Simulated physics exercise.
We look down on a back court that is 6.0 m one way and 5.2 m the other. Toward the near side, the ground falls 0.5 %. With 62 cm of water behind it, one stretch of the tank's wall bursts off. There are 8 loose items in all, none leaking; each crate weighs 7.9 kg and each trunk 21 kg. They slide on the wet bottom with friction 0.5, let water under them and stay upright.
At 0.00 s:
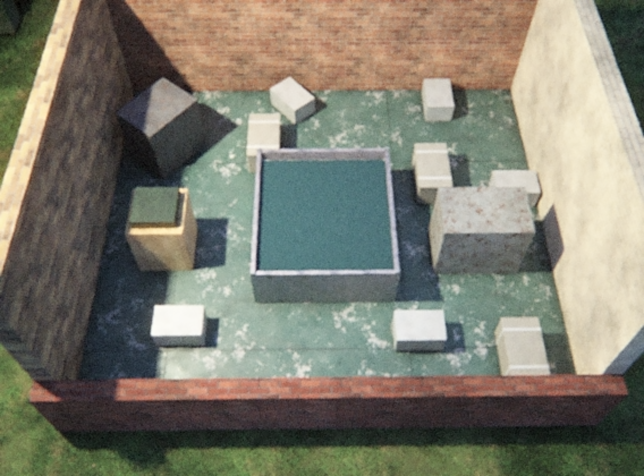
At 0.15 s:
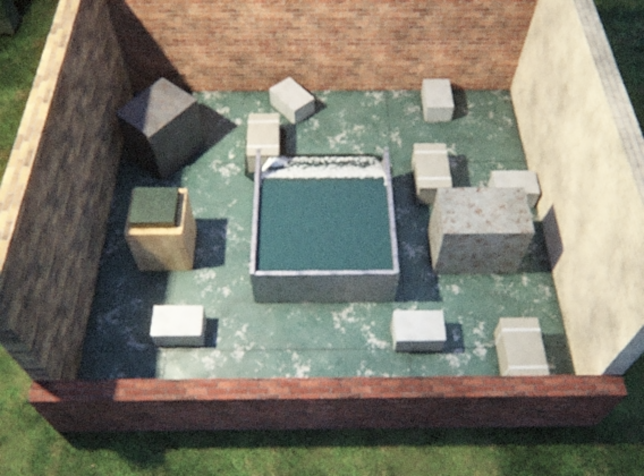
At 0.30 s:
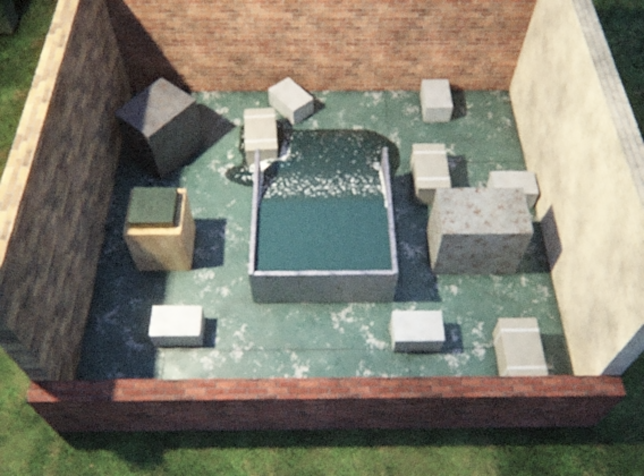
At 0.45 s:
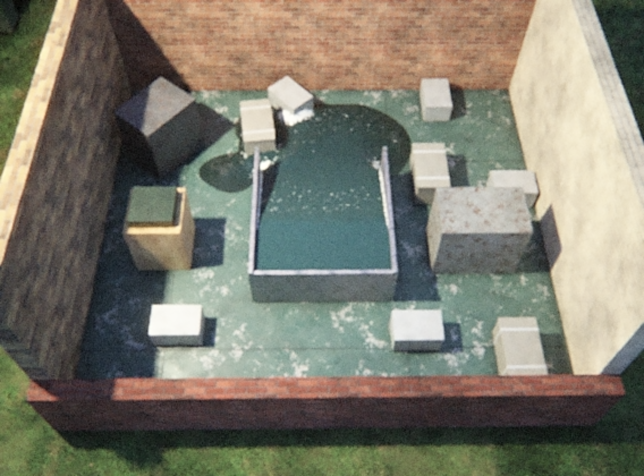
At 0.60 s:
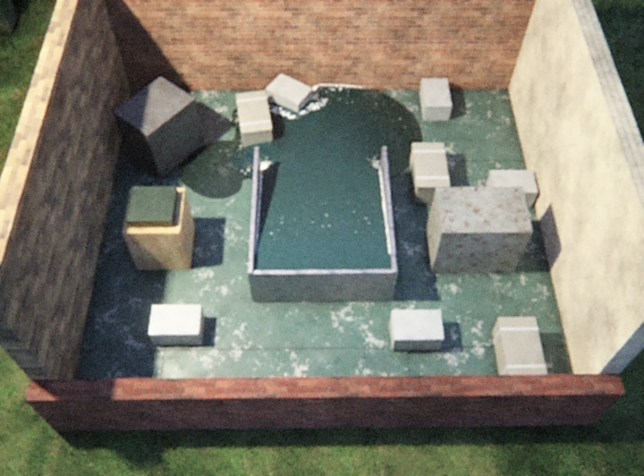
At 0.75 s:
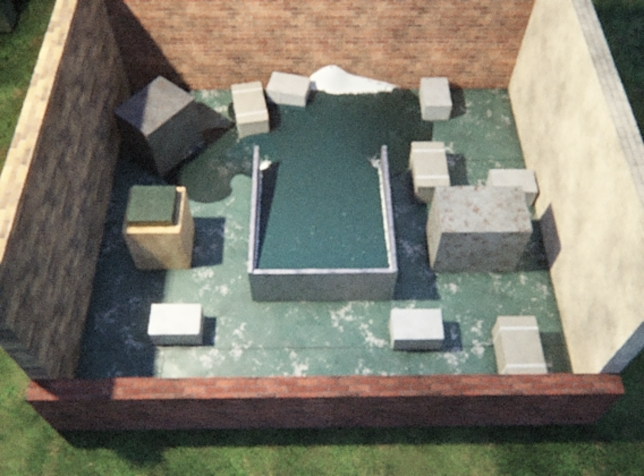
Water pours from the tank's open far side and spreads across the court, nudging pale blocks.
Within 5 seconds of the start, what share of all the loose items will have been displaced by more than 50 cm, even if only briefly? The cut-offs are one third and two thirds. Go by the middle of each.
The share is between one third and two thirds.
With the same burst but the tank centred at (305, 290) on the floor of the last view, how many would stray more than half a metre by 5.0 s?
Count: 3.
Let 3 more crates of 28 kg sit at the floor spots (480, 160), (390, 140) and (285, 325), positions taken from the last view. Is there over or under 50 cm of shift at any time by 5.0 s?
Respectively: Tops it; tops it; doesn't reach it.
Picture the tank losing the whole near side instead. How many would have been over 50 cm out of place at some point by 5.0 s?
The answer would then be 5.
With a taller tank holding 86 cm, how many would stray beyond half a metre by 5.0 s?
In that case the number is 6.
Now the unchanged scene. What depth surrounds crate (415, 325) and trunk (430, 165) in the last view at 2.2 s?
First roughly 0 cm, second roughly 0 cm.
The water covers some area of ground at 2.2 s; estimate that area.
Roughly 13 m2 of it is wet.
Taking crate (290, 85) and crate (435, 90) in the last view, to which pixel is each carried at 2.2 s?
First near (212, 75), second near (501, 114).
After 1.1 s 1 of 8 are over 50 cm from their spots; 1 afloat.
After 2.2 s 3 of 8 are over 50 cm from their spots; 3 afloat.
After 3.5 s 3 of 8 are over 50 cm from their spots; 3 afloat.
After 5.0 s 4 of 8 are over 50 cm from their spots, and 5 have been at some point; 5 afloat.
